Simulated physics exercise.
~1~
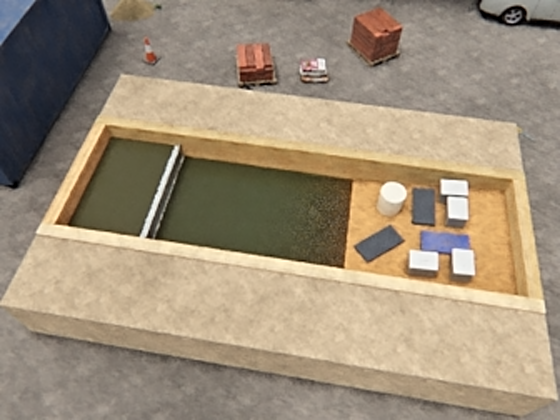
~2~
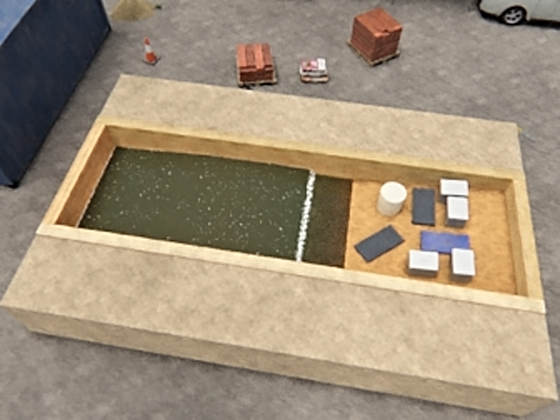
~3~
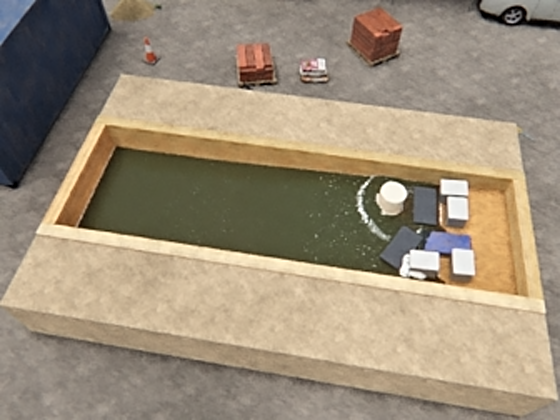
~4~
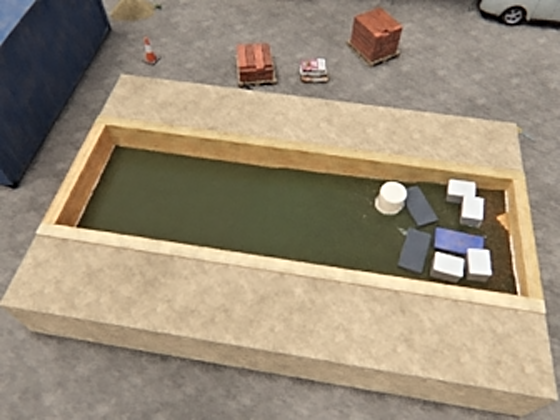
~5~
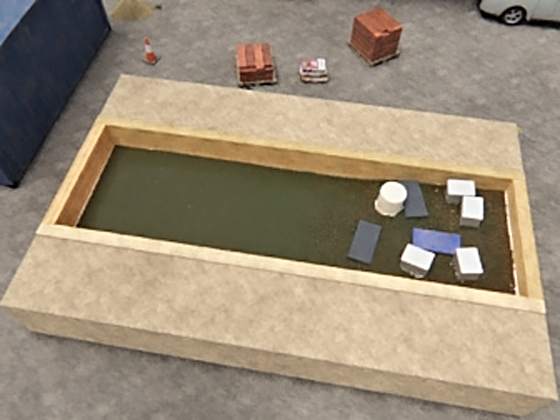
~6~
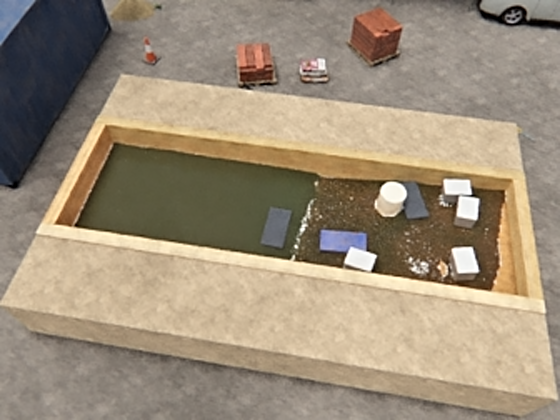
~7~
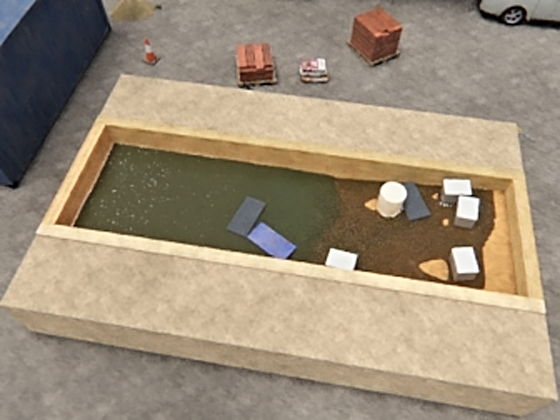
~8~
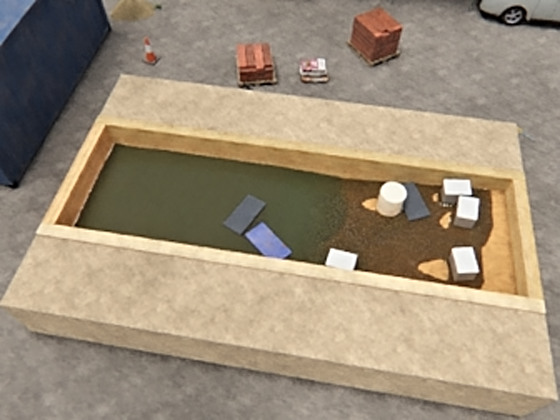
A long sand-coloured basin sits on grey ground, seen from above, with dark green water on the left and bare sand on the right holding white boxes, a white cylinder, dark slabs and a blue slab. The upright board near the left end disappears, and a foamy wave sweeps right, up the sand. It reaches the loose items and nudges several to the right. The water then draws back, carrying the blue slab, a dark slab and a white box leftward. Finally the two slabs float in calm water, the box rests near its edge, and the others remain on wet sand.
